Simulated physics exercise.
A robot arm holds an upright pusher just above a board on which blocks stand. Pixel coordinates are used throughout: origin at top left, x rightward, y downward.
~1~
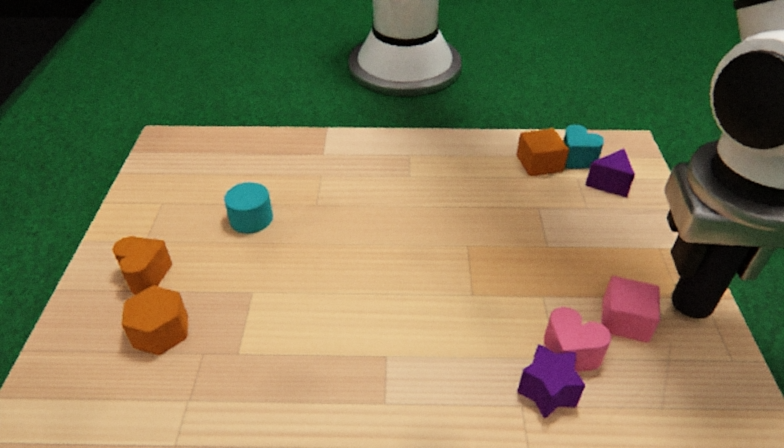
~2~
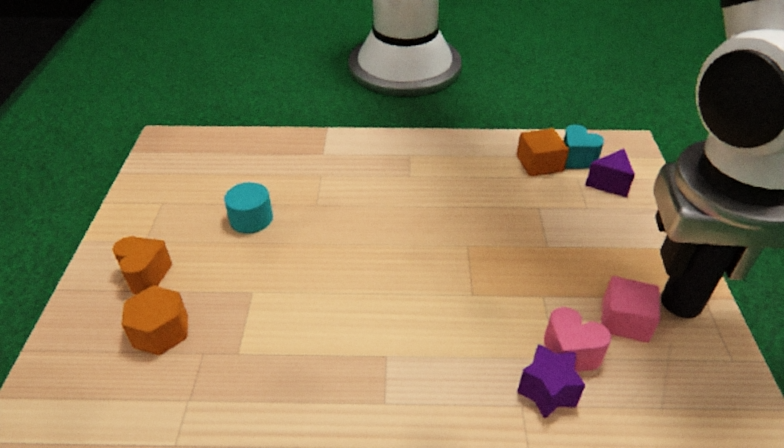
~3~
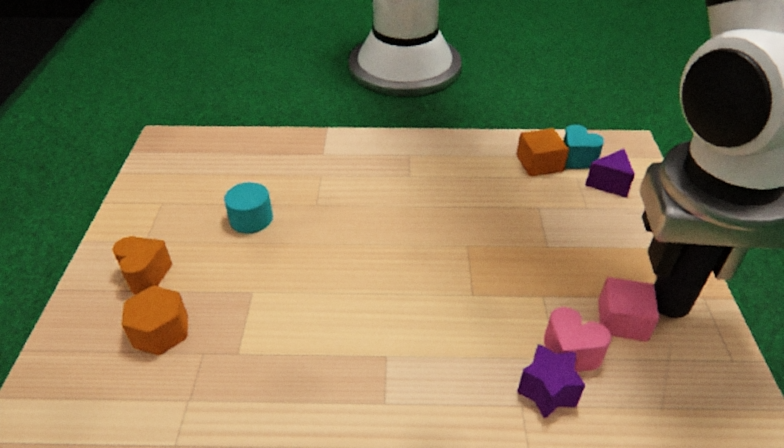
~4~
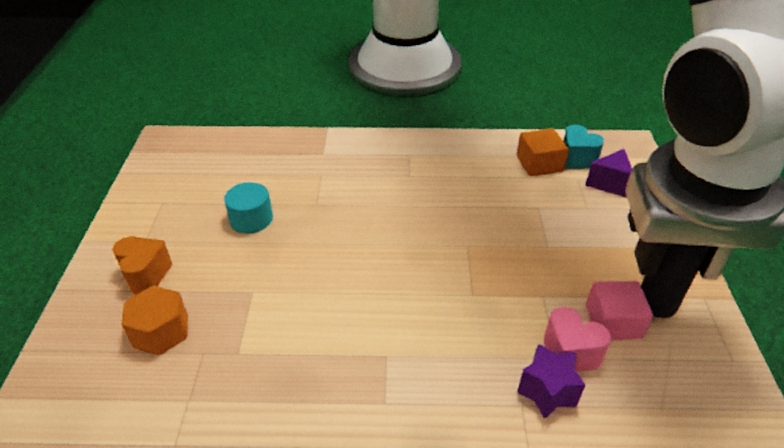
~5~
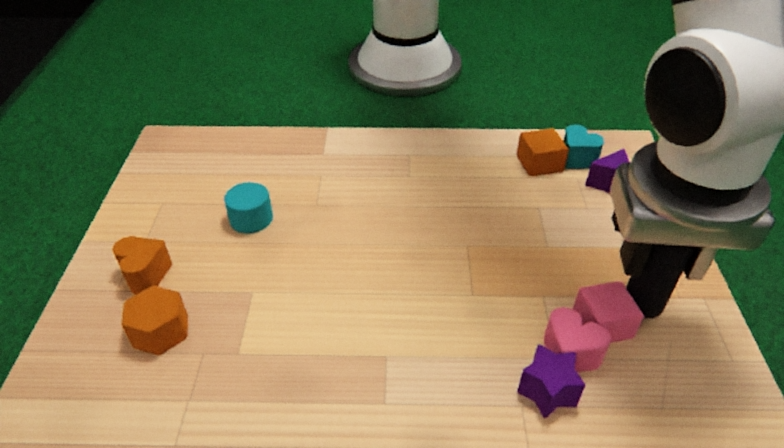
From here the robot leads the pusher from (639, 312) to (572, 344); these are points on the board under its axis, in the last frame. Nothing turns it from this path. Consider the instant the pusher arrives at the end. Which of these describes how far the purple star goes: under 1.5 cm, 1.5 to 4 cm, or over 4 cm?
My answer is that it shifts over 4 cm.
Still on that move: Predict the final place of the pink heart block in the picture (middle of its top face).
I'd place it at (517, 372), taking the centre of its top.
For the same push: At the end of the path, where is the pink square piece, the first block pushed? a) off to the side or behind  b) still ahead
That would be b.
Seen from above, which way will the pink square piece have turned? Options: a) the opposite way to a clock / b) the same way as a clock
a.
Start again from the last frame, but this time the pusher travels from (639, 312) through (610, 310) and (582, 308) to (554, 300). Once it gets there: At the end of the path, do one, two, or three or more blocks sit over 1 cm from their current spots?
Blocks moved: Three or more.
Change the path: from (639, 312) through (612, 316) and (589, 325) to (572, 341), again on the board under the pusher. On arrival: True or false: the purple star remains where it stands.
That claim is false.
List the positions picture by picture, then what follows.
Lower end of the pusher (692, 303), tops of blocks, purple star (555, 368), pink heart block (578, 329), pink square piece (636, 296), in the first frame.
Pusher (681, 303), blocks as before, in the second frame.
Pusher (670, 303), pink square piece (633, 296), in the third frame.
Pusher (657, 303), pink square piece (623, 297), in the fourth frame.
Pusher (643, 303), purple star (555, 368), pink heart block (578, 330), pink square piece (612, 300), in the fifth frame.
The first path, step by step. Halfway along, pusher (609, 319); purple star (537, 389); pink heart block (549, 348), turned 20° clockwise; pink square piece (578, 321), turned 20° anticlockwise.
At the end, pusher (575, 335); purple star (510, 417); pink heart block (517, 372), turned 15° clockwise; pink square piece (543, 340), turned 25° anticlockwise.
